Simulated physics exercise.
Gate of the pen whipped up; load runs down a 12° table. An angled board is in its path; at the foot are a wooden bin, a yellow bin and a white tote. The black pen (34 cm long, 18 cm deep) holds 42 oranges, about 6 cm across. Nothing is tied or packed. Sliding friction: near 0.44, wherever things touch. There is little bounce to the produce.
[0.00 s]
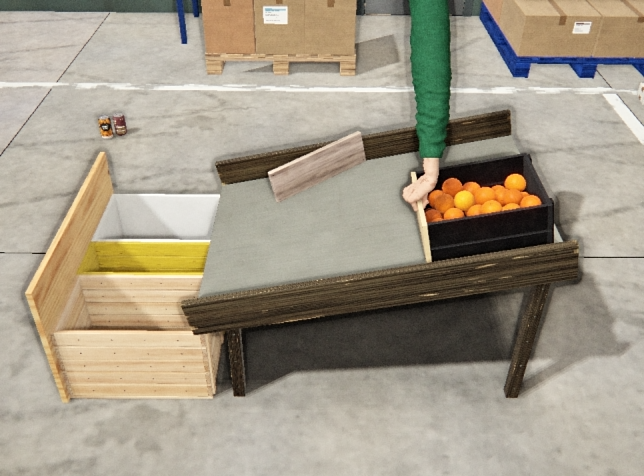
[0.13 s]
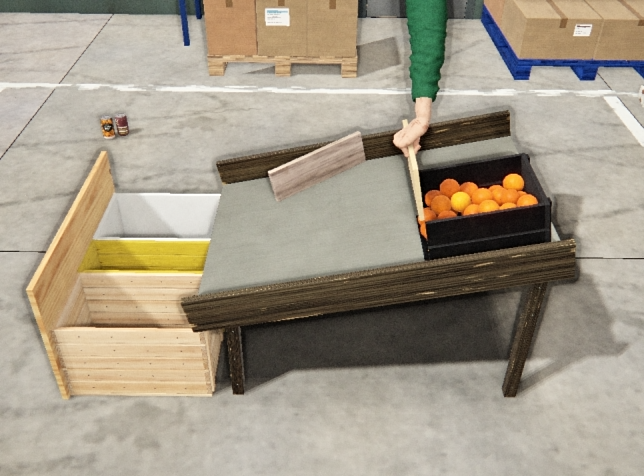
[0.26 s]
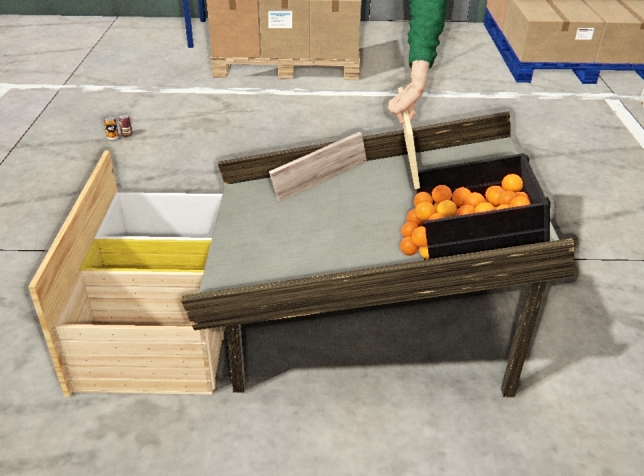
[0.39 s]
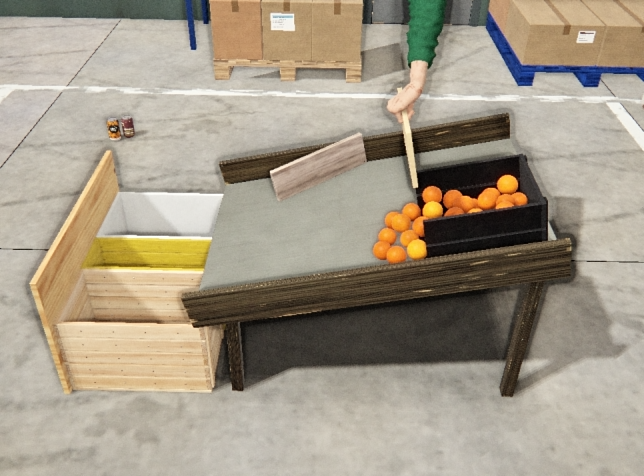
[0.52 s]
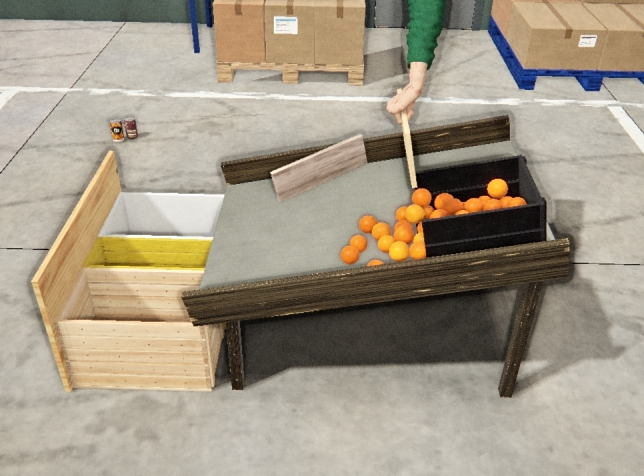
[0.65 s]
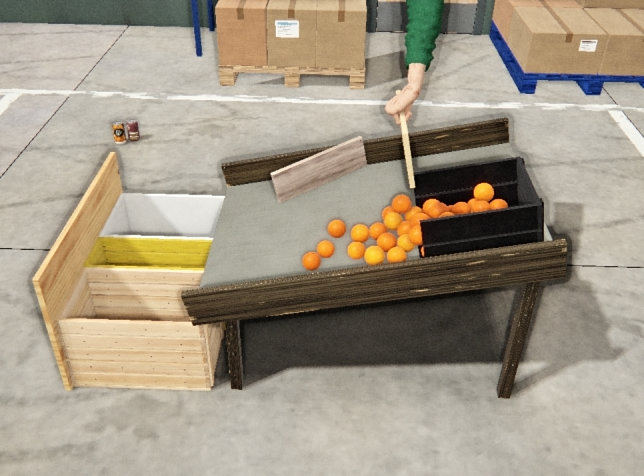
On a warehouse floor, a green-sleeved arm holds the wooden gate of a black pen full of oranges on a sloping table, with bins at the left. The hand lifts the gate clear, and oranges roll out leftward, spreading down the grey tabletop below an angled board while others remain inside.
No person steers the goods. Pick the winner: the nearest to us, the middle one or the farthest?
That would be the wooden bin, the foremost of the three.
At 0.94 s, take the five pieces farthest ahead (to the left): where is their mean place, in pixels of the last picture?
I'd put them at about (252, 266).
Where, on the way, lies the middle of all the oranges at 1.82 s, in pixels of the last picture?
Somewhere near (157, 277) in the last picture's pixels.
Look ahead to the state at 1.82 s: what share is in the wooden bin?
Estimate for then: Some 30 percent.
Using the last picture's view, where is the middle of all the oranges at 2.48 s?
Around (119, 341).
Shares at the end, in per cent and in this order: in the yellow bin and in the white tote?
Roughly 25 and 5 per cent.
After 0.94 s, 18 still in the black pen and 24 on the slope.
After 1.31 s, 8 still in the black pen, 3 in the wooden bin, 1 in the yellow bin, 26 on the slope and 4 in the air.
After 1.82 s, 13 in the wooden bin, 5 in the yellow bin, 2 in the white tote, 18 on the slope and 4 in the air.
When it is over (at 2.48 s), 30 in the wooden bin, 10 in the yellow bin and 2 in the white tote.
